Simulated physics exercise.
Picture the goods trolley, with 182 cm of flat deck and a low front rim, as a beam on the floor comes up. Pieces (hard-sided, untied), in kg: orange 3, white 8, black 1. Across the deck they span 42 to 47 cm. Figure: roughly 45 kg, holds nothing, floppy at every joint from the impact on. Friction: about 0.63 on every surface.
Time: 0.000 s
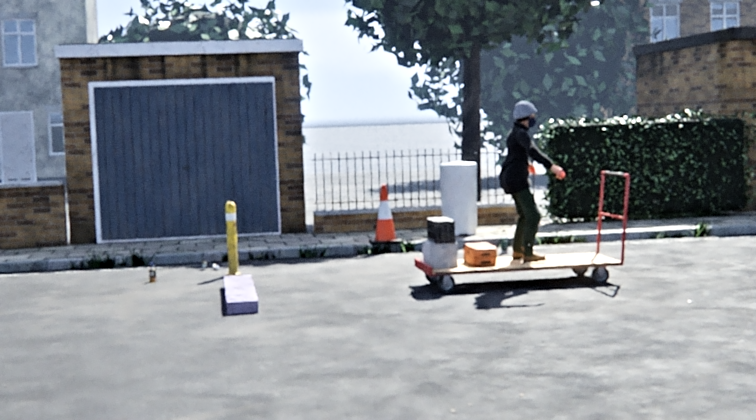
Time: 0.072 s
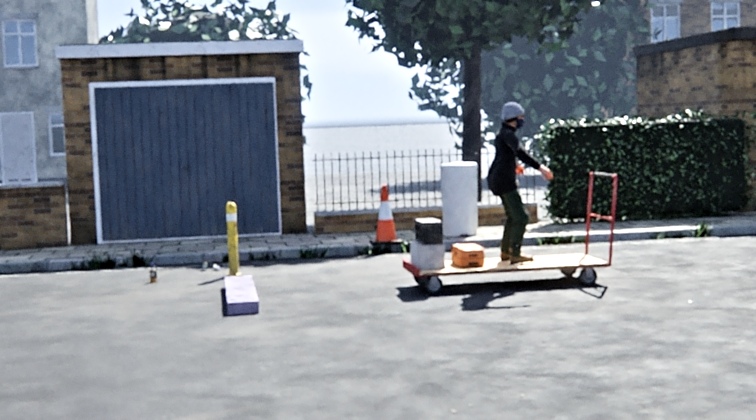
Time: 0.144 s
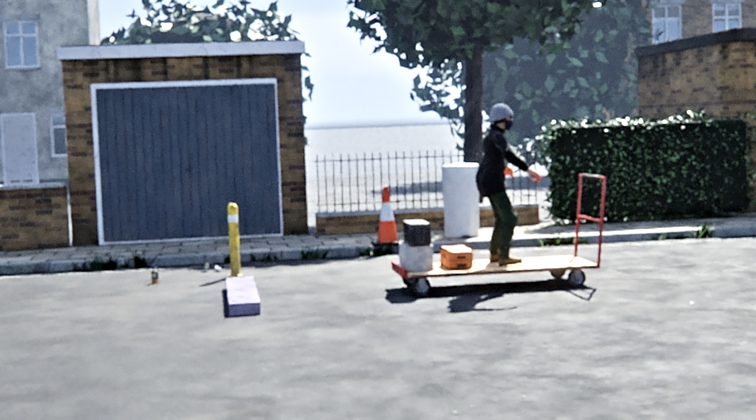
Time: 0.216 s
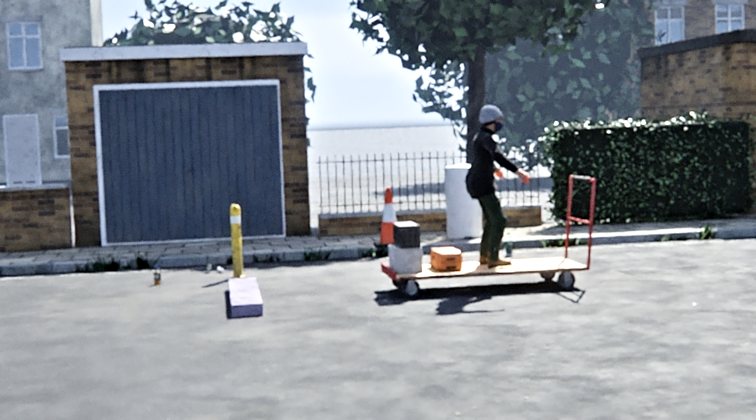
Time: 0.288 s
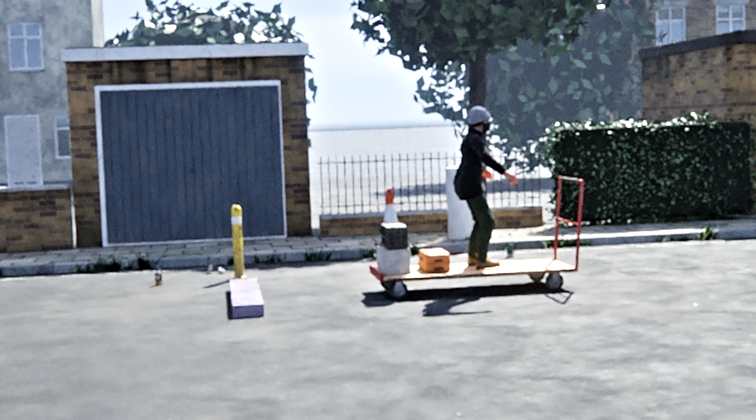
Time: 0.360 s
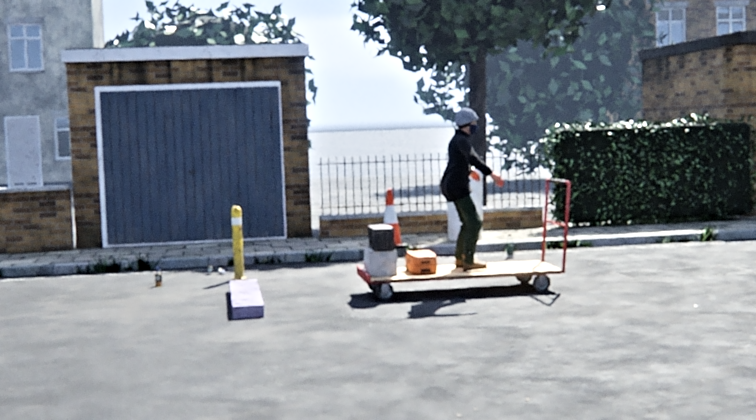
A person in a grey helmet and dark clothes stood on a flat trolley with an orange suitcase and stacked boxes, arms held out, as it rolled steadily left along the road past a traffic cone.
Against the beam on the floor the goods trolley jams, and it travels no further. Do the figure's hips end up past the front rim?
No.
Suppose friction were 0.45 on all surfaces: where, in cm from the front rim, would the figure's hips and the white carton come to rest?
That puts hips at 10 behind, white at 20 behind.
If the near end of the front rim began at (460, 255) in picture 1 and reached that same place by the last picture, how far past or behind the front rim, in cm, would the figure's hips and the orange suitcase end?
You'd see the hips go 60 cm past the front rim, with orange sitting 40 cm behind it.
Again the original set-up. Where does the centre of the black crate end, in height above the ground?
Its centre sits around 10 cm up.
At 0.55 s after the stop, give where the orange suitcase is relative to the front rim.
Behind the rim, near 45 cm.
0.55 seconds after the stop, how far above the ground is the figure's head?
The head is some 80 cm up from the ground.
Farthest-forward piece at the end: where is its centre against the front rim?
Past the rim by around 70 cm.
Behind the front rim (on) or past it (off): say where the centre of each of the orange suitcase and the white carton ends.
End result - orange: Stays; white: Stays.
Impact comes at 0.96 s.
After 1.51 s the figure's hips are 18 cm behind the rim, near (268, 243) in the last picture's view.
After 1.96 s the figure's hips are 12 cm behind the rim, near (261, 244) in the last picture's view.
When all is still (3.6 s), past the rim, black crate; behind it, orange suitcase, white carton and the figure's hips.
